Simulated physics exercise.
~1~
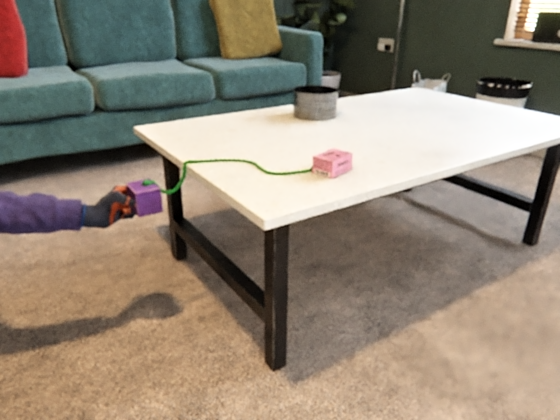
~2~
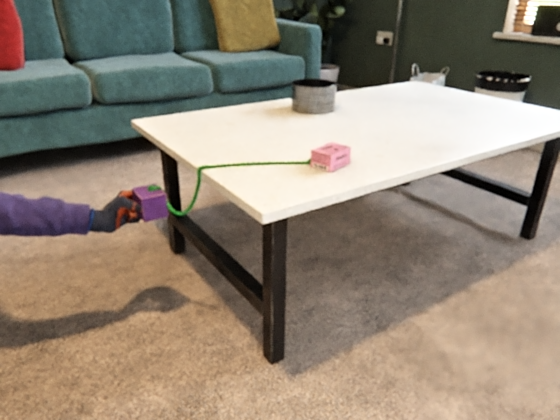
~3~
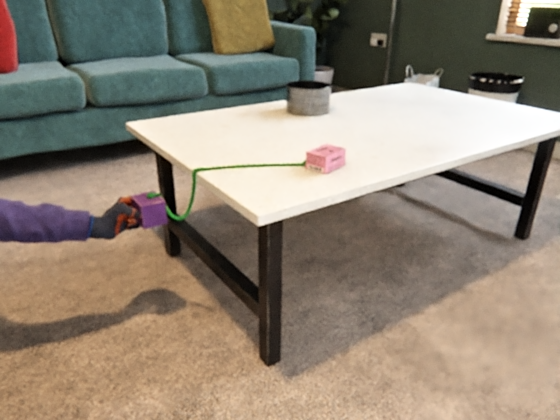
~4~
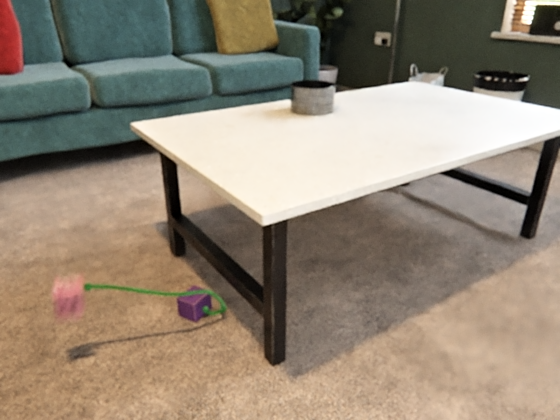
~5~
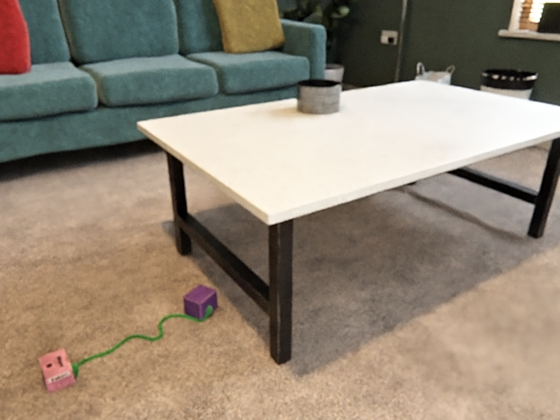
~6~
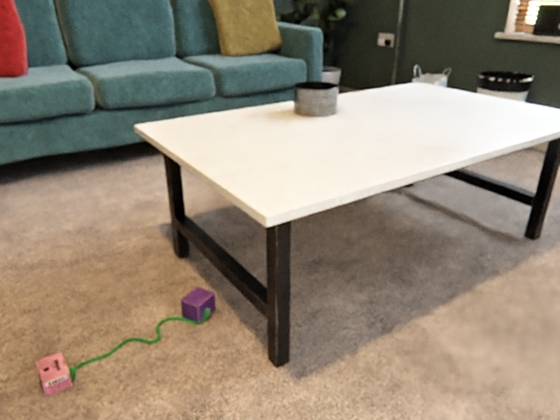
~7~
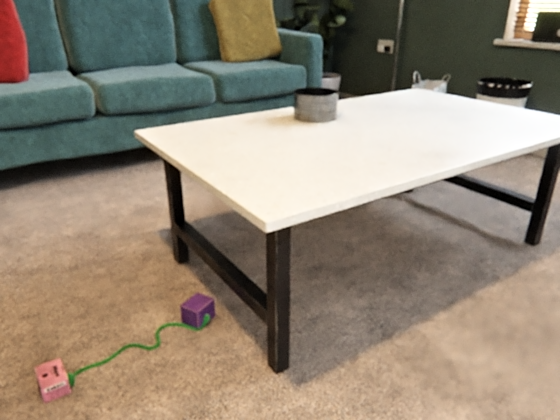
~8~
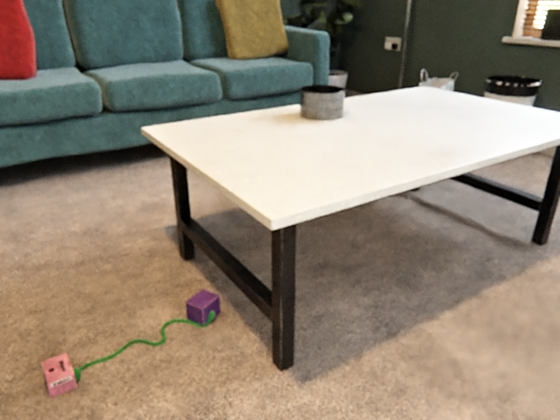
At first, a pink box sits on a white coffee table near a grey pot, joined by a green cord to a purple block that a hand in a purple sleeve holds just off the table's left end. The hand lets go and draws back out of view. The purple block drops to the carpet, and the pink box is dragged off the table after it, tumbling down to the left. In the end, both lie still on the floor with the cord stretched loosely between them, while the pot stays on the table.
